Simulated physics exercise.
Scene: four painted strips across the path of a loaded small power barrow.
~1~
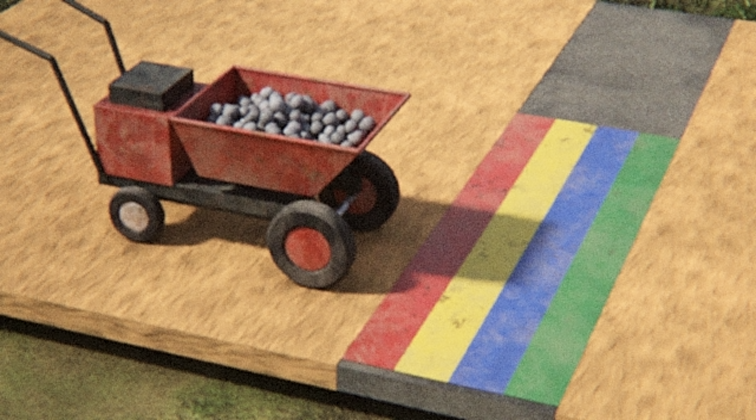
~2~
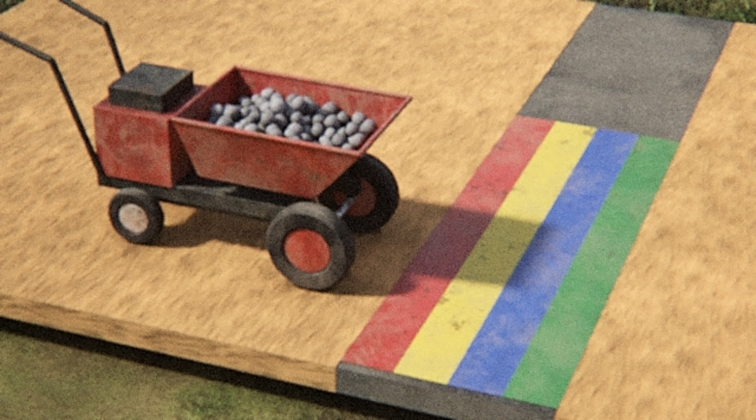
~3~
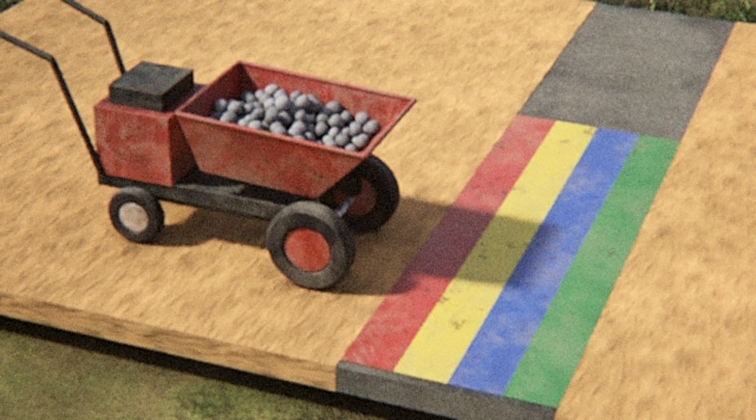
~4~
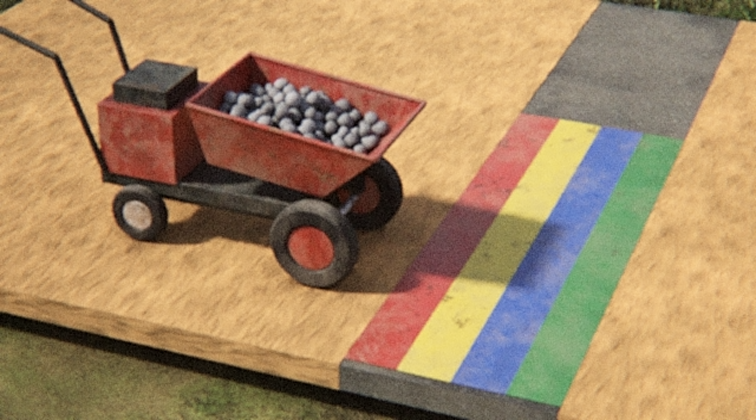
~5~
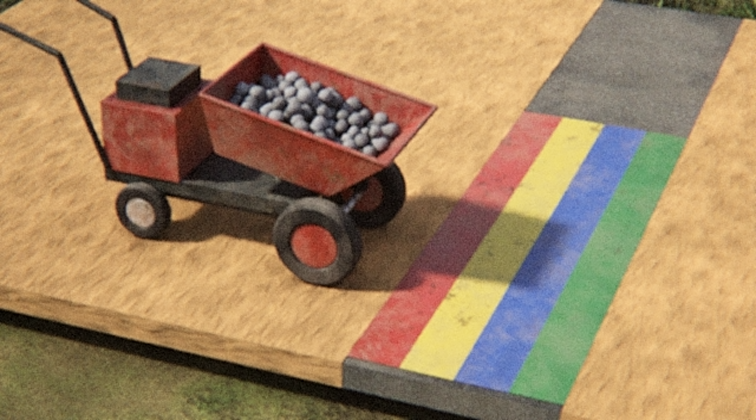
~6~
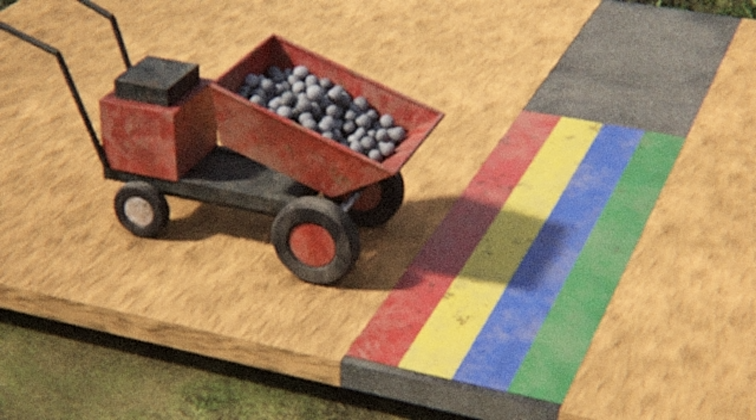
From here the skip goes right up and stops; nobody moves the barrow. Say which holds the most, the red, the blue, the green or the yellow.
I would say the yellow one.
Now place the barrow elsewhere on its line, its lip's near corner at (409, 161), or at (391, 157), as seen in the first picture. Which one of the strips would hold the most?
Going by the pictures, the first try gives that blue strip and the second gives that blue strip.
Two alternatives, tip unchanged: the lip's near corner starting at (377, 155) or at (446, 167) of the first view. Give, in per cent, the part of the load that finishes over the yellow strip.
First some 30, then 0 per cent.
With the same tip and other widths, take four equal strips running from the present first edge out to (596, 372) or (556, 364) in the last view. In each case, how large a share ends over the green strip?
Roughly 10 per cent, and 10 per cent.
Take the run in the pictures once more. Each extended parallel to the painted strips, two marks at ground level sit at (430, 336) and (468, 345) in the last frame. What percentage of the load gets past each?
Roughly 70 and 40 %.
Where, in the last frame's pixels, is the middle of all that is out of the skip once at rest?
Once it all stops, the middle lies near (507, 276).
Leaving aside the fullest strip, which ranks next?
Second: The blue strip.
Soon, skip tipped steeply; all in the skip.
A while on, skip tipped steeply; nearly all in the skip; a small part over the yellow strip; a stray few over the blue strip.
Towards the end, skip tipped right over; about a quarter in the skip; a stray few over the red strip; about a third over the yellow strip; about a quarter over the blue strip; a small part over the green strip; a stray few off the paint.
Finally, skip tipped right over; about a quarter in the skip; a stray few over the red strip; about a third over the yellow strip; about a quarter over the blue strip; a small part over the green strip; a stray few off the paint.
